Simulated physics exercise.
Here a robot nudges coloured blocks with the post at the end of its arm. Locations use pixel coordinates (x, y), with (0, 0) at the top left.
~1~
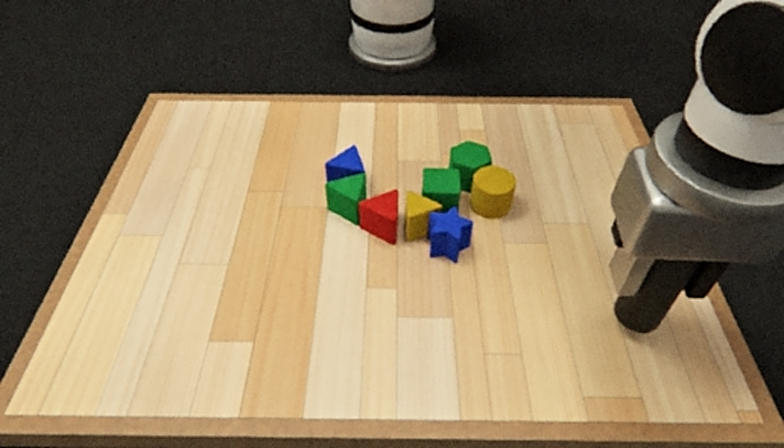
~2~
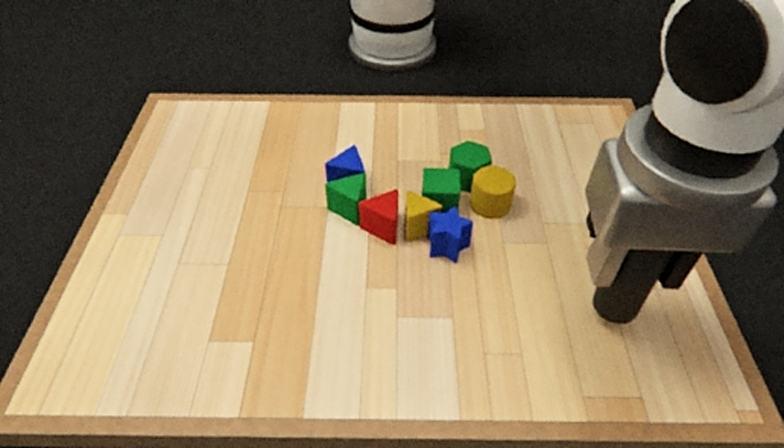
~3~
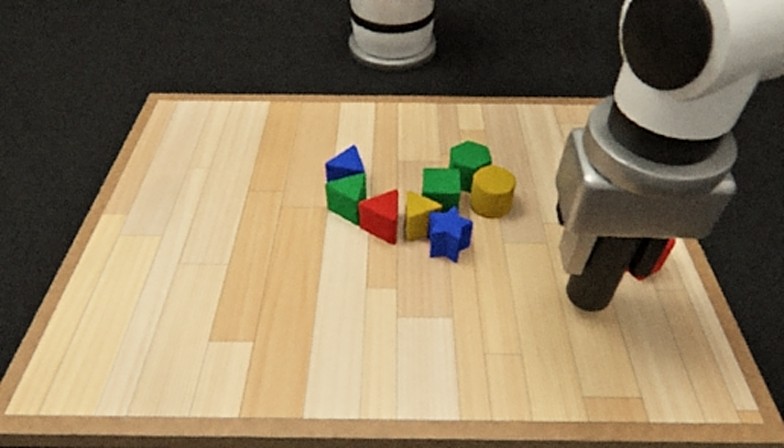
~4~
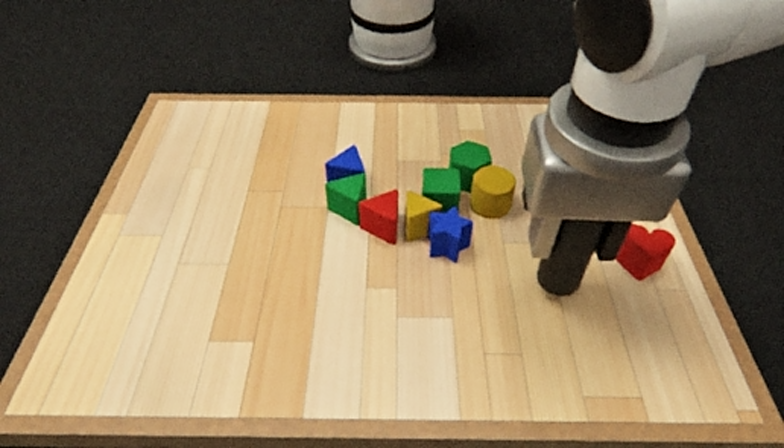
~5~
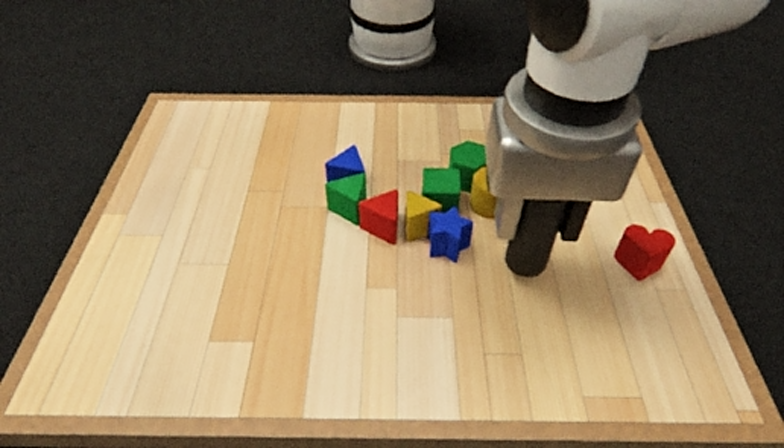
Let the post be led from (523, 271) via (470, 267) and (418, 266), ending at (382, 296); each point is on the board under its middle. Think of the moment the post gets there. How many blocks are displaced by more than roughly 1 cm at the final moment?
Once the path ends, two blocks will have shifted.
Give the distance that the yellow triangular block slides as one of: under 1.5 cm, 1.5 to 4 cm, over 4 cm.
Between 1.5 and 4 cm.
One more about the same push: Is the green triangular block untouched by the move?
Answer: Yes.
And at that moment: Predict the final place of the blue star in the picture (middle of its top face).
Expect it around (417, 214).
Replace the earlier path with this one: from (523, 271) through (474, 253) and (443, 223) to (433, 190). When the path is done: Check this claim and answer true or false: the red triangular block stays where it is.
That statement is not accurate.
The first path, step by step. One third of the way, post at (469, 257); blue star at (446, 220), turned 15° clockwise.
Two thirds of the way, post at (418, 257); red triangular block at (380, 202); yellow triangular block at (405, 190); blue star at (418, 213), turned 55° clockwise.
At the end, post at (382, 287); green triangular block not moved; red triangular block at (380, 202); yellow triangular block at (405, 190); green square piece not moved; blue star at (417, 214), turned 55° clockwise.
